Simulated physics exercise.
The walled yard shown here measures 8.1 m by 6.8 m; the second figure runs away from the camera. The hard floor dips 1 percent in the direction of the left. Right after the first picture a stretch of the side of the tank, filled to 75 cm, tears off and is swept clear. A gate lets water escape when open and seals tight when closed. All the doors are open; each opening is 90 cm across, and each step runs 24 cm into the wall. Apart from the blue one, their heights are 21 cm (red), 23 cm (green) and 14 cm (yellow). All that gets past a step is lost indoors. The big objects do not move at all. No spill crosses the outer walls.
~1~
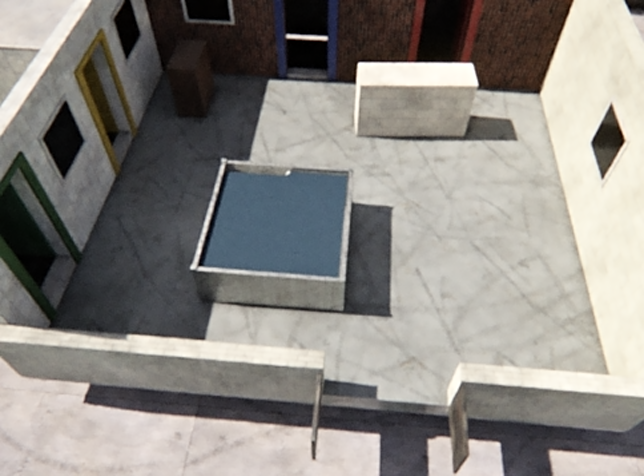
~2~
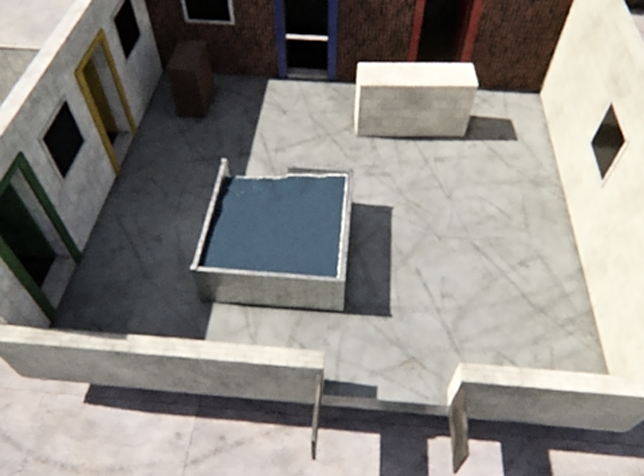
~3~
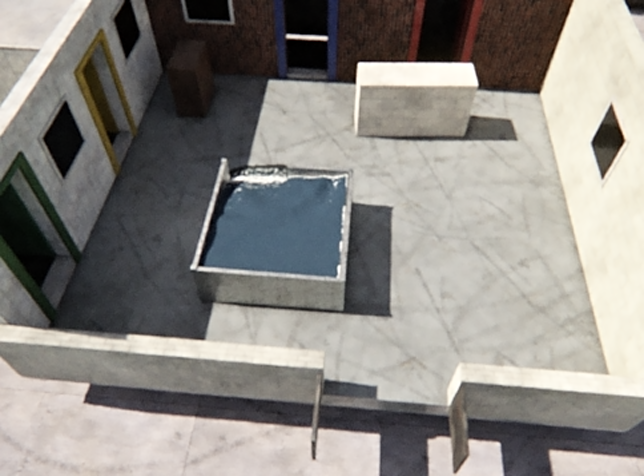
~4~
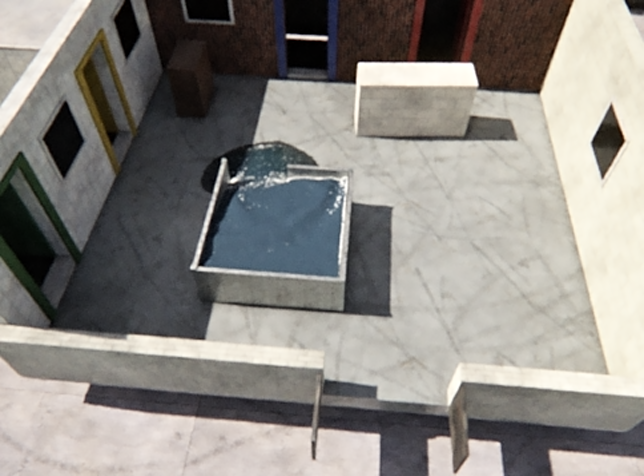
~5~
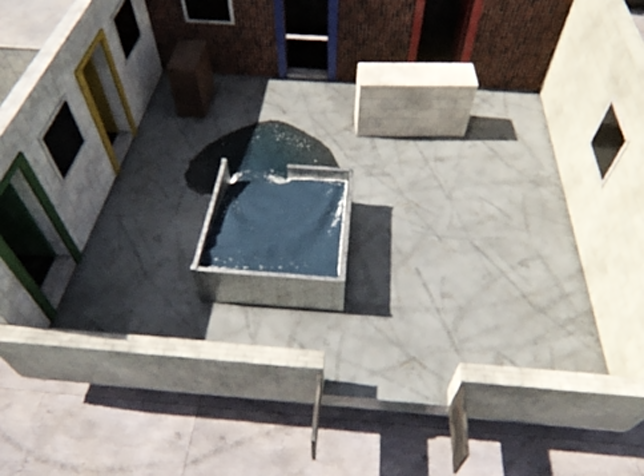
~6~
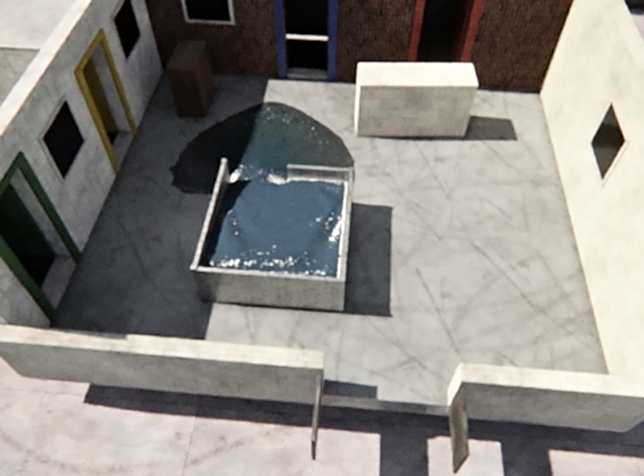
Water pours out of the tank's broken far side and spreads across the yard floor.
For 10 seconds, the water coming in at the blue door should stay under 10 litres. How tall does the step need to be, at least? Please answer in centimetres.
Close to 25 cm is just enough.
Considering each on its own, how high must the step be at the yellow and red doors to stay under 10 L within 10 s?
Close to 11.5 cm (yellow) and close to 6.0 cm (red).
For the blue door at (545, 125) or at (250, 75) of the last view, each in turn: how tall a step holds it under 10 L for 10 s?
Roughly 10.0 cm, then roughly 29 cm.
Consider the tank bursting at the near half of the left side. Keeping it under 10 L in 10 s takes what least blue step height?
About 9.0 cm.
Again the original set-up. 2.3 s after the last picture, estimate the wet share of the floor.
Roughly 35 percent.
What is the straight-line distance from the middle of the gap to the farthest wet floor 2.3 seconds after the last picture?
5.4 m.
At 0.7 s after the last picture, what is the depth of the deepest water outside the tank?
About 40 cm.
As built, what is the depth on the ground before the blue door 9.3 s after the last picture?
Lab note: Depth approx. 9.0 cm.
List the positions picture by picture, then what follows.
Still water, 75 cm deep, in the tank at (279, 219); the blue door at (307, 36) is dry, in the first frame.
Water pours out on the far side and has run 0.3 m, to a hidden place; about 6 cm deep outside, 75 cm at the back, in the second frame.
The front is at a hidden place, 0.8 m from the gap on the far side; 0.9 m2 of floor is wet, 75 cm left at the back, in the third frame.
The gap is on the far side, the front 1.4 m out at (265, 145); the back of the tank holds 75 cm, in the fourth frame.
The gap is on the far side, the front 2.0 m out at (267, 124); the back of the tank holds 72 cm, in the fifth frame.
Water pours out on the far side and has run 2.6 m, to (268, 105); about 5 cm deep outside, 65 cm at the back; 1.1 m in a straight line remain to the blue door at (307, 36), in the sixth frame.
Then, 0.7 s after the last picture water covers 25 % of the floor, deepest (40 cm) near (251, 191); 3 cm at the blue door, 14 litres in over its 8 cm step.
Then, 2.3 s after the last picture water covers 35 % of the floor, deepest (32 cm) near (153, 95); 23 cm at the blue door, 181 litres in over its 8 cm step.
Then, 9.3 s after the last picture water covers 90 % of the floor, deepest (12 cm) near (157, 85); 9 cm at the blue door, 352 litres in over its 8 cm step.
At the blue door as built, the water peaked near 25 cm, 1.9 s after the last picture.
Run again over the same 10 s with other heights there, 37 litres in over 20.5 cm, 2 litres over 27.5 cm. The limit of 10 litres is kept from about 25 cm up.
